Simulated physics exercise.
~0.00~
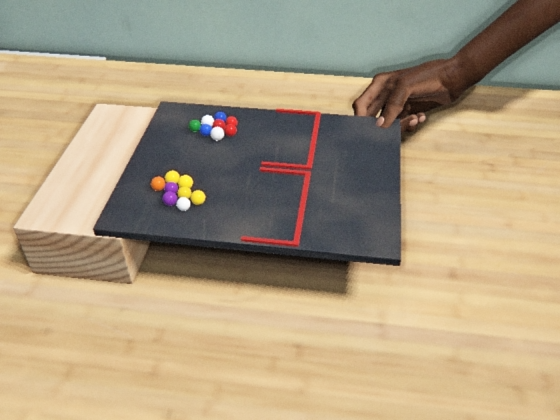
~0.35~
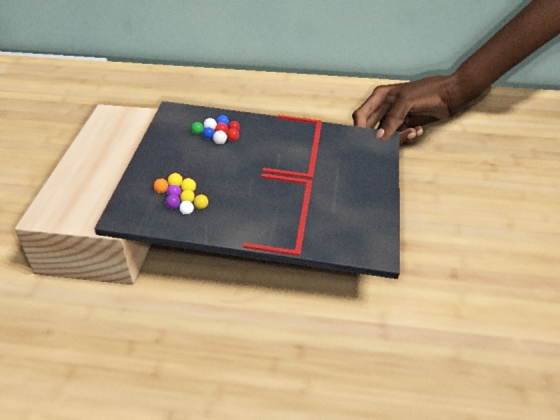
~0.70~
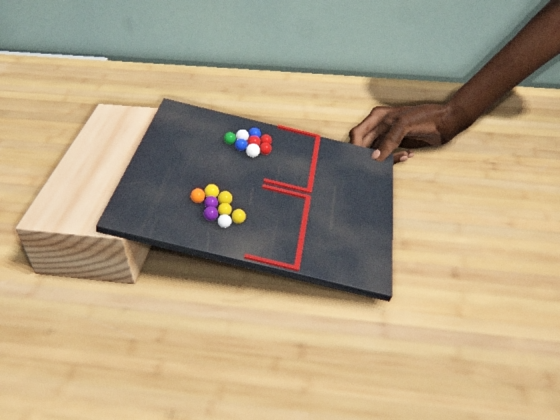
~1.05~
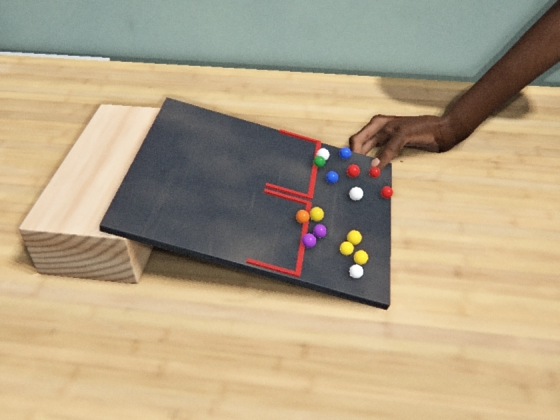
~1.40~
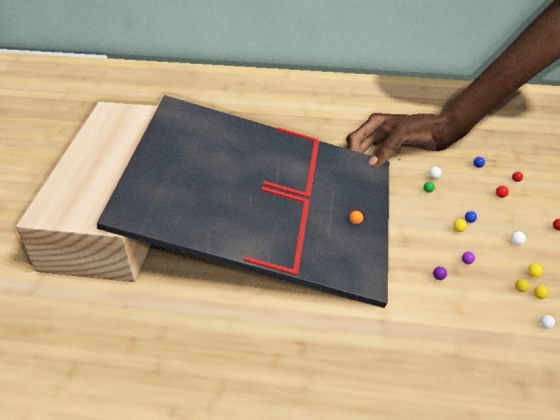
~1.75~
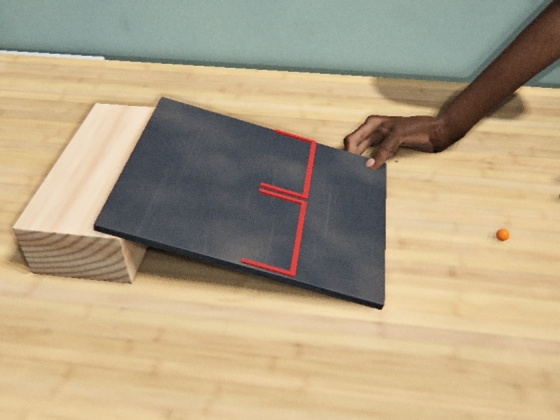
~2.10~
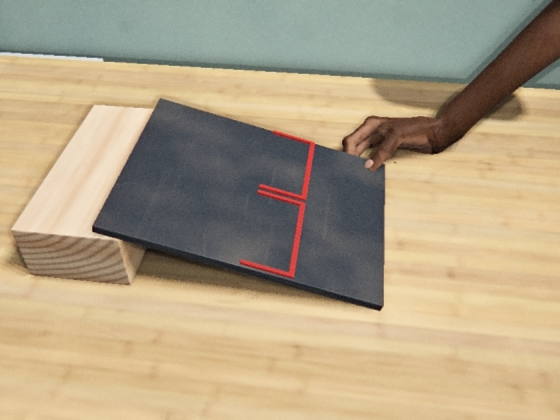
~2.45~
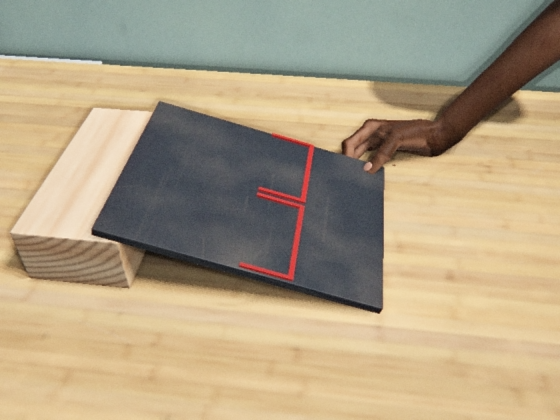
Colourful balls rolling down a dark board as a hand lowers one end, passing red strips and leaving the board empty.
